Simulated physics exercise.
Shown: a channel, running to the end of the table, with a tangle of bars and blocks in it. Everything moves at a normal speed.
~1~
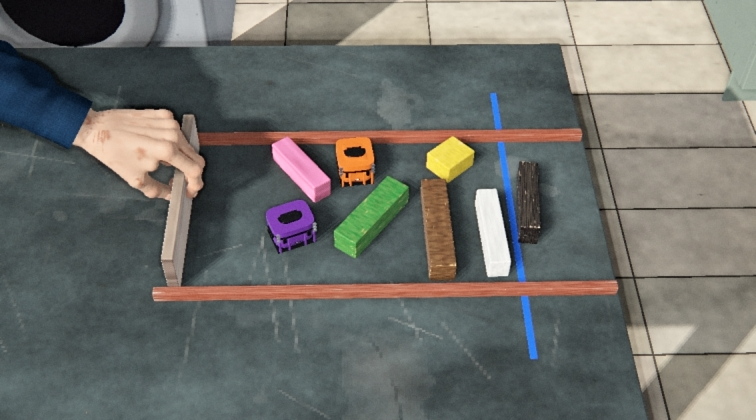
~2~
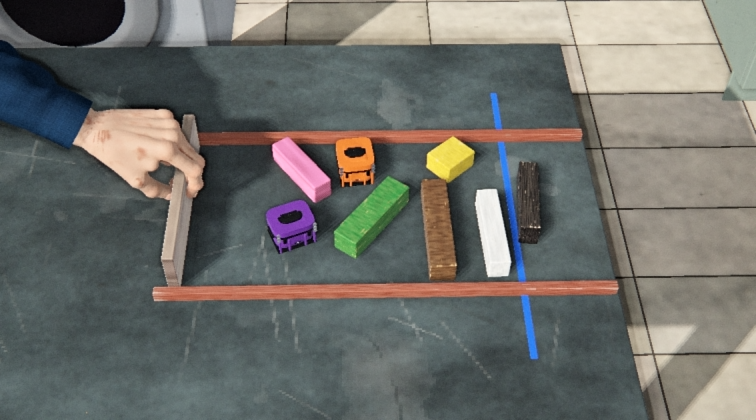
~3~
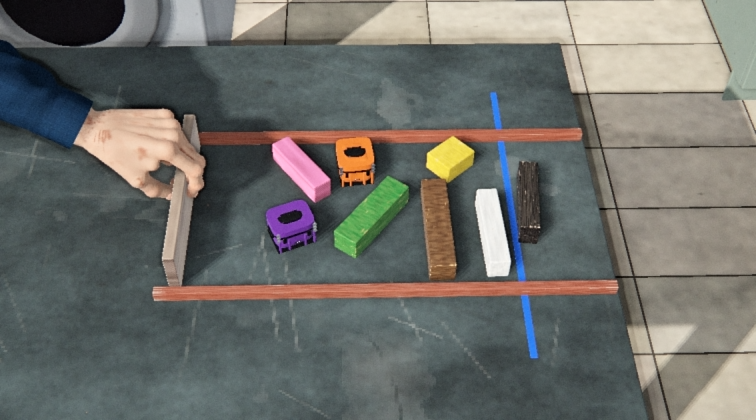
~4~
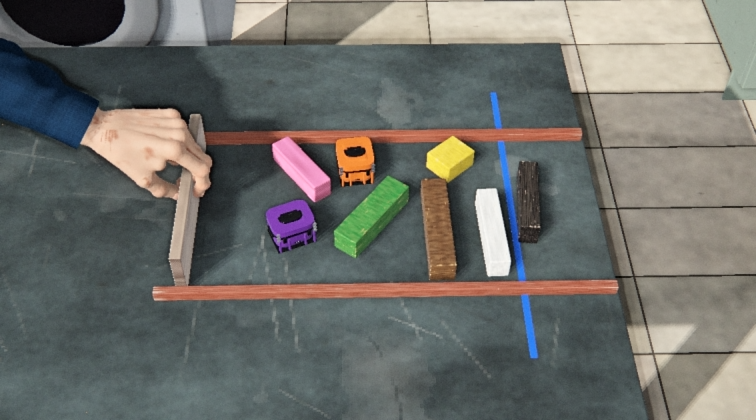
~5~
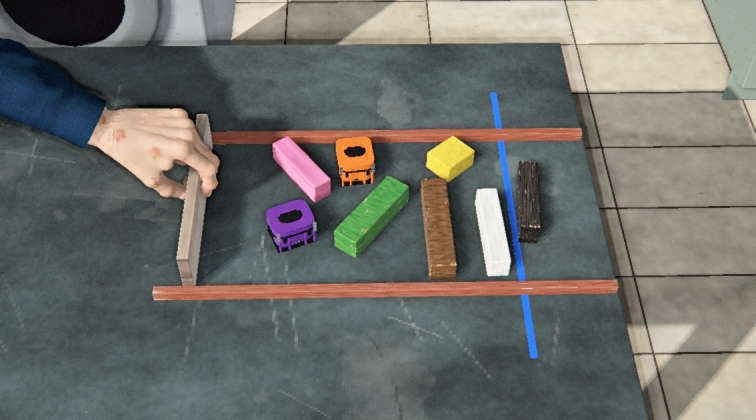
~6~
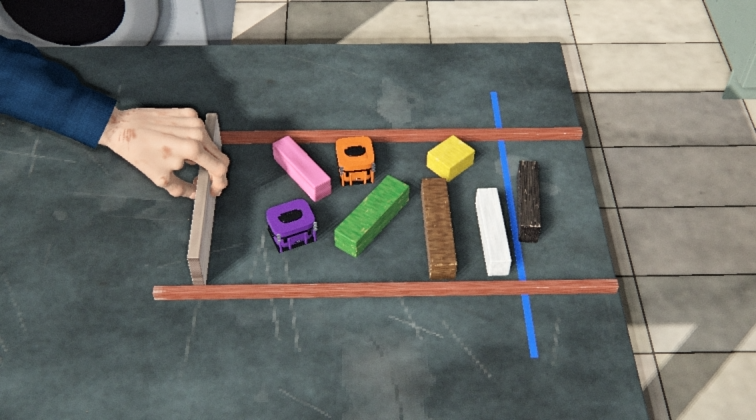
A hand in a blue sleeve grips a pale upright board at the left of a dark, scratched tabletop, seen from a high, fixed view with floor tiles beyond. Between two reddish rails lie pink, green, brown, white and black bars, a yellow block, and orange and purple cases, with blue tape crossing near the right. The hand holds still, then slides the board slightly right, touching nothing else loose.
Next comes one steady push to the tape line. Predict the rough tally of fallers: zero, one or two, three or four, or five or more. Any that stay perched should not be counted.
Tally: One or two.
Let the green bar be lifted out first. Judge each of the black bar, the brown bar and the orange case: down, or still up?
Taking them one by one, the black bar drops away, the brown bar holds its spot and the orange case holds its spot.
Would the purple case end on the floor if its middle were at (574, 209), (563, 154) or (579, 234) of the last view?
Trying each place in order, it drops down, it drops down and it drops down.
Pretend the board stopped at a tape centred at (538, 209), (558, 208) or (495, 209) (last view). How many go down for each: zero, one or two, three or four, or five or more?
Run 1 - three or four; run 2 - five or more; run 3 - one to two.
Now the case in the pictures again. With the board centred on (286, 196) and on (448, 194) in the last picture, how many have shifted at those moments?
2 and 8.
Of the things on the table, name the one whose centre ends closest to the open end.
It's the brown bar that ends up nearest.
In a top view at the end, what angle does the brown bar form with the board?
Roughly 0 degrees.
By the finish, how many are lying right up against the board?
That comes to 2.
Soon after, none off yet; black bar at rest near (528, 201); white bar at rest near (493, 231); yellow block at rest near (451, 158).
After that, none off yet; black bar displaced a little near (541, 200); white bar displaced a little near (526, 230); yellow block displaced about its own width near (494, 156).
In the end, the number that fall off is one or two; gone, white bar and black bar.
